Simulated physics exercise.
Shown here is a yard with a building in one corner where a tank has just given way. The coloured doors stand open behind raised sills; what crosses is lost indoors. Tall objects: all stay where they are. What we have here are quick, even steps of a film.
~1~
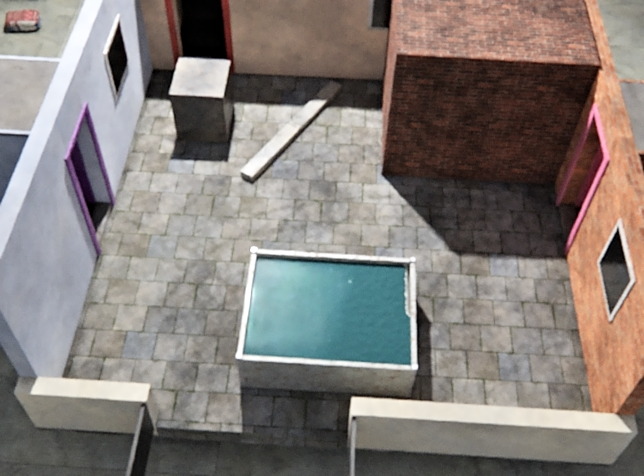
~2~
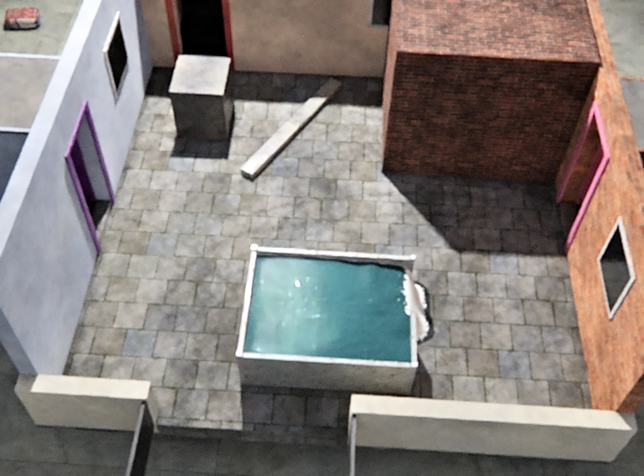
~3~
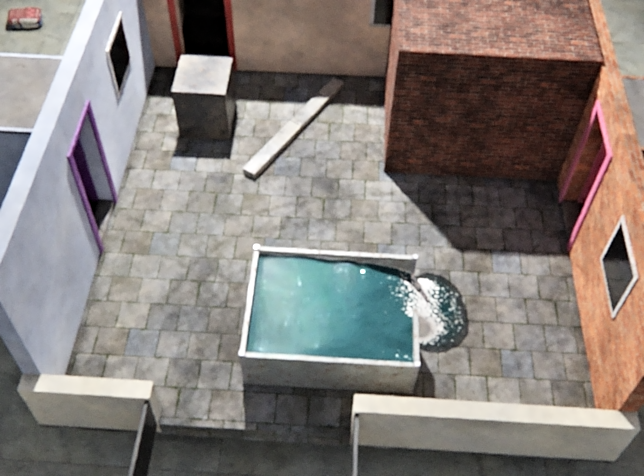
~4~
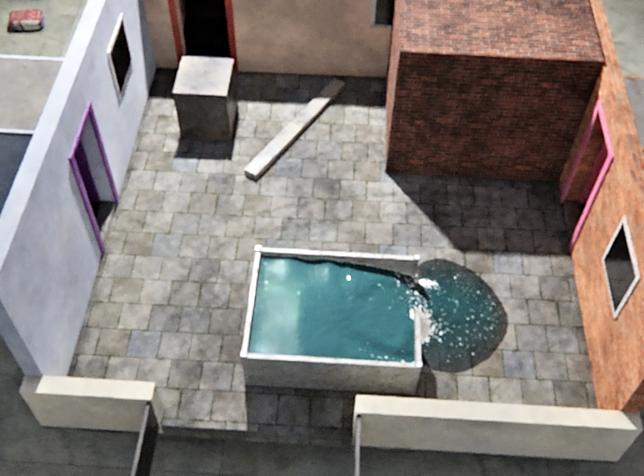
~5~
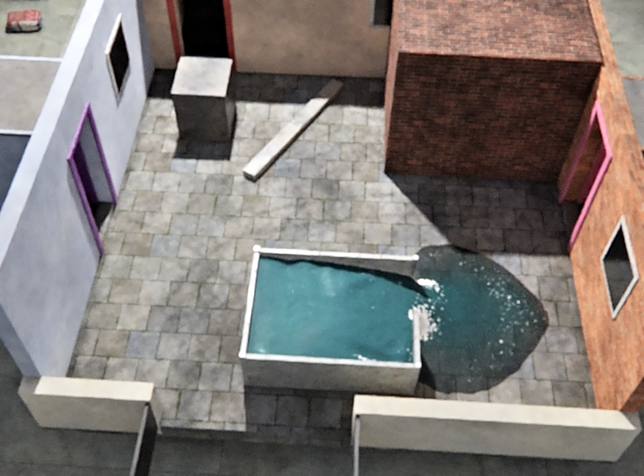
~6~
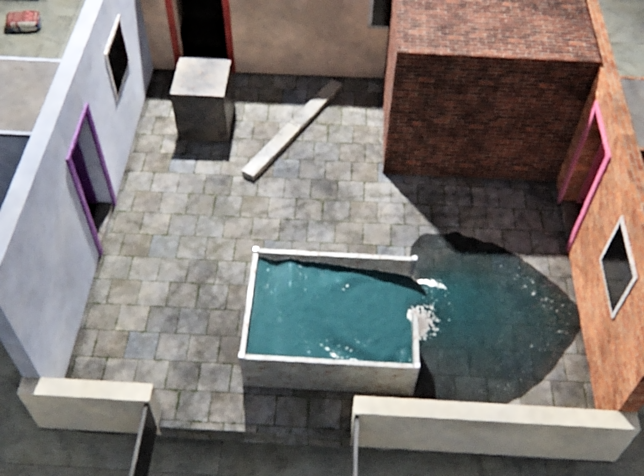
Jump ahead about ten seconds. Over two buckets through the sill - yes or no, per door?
Red door - no, pink door - yes, purple door - no.
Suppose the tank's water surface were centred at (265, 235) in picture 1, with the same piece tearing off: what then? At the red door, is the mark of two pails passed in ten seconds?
Reading - red door door: Short of the line.
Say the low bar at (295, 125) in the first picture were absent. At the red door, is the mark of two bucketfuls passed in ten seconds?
The way it works out, red ends up below.
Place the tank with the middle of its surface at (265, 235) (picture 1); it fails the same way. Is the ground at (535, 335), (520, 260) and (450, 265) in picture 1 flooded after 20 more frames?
My reading is hit by the flood first, hit by the flood next and hit by the flood last.
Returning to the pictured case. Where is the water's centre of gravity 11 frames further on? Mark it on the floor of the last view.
I'd mark it close to (413, 321).
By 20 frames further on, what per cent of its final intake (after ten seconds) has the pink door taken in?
Roughly 40 per cent.
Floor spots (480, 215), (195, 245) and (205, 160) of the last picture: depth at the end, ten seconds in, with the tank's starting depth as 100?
Some 12, 8 and 0 in a hundred.
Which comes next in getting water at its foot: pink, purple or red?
The one in pink.
A moment on, water covers 20 % of the floor; the red door not reached, the pink door wet at the sill, nothing in, the purple door not reached.
Next, water covers 25 % of the floor; the red door not reached, the pink door under two buckets in, the purple door not reached.
Then, water covers 30 % of the floor; the red door not reached, the pink door over two buckets in, the purple door not reached.
Later, water covers 60 % of the floor; the red door not reached, the pink door far over two buckets in, the purple door not reached.
In the end, water covers 80 % of the floor; the red door not reached, the pink door far over two buckets in, the purple door wet at the sill, nothing in.
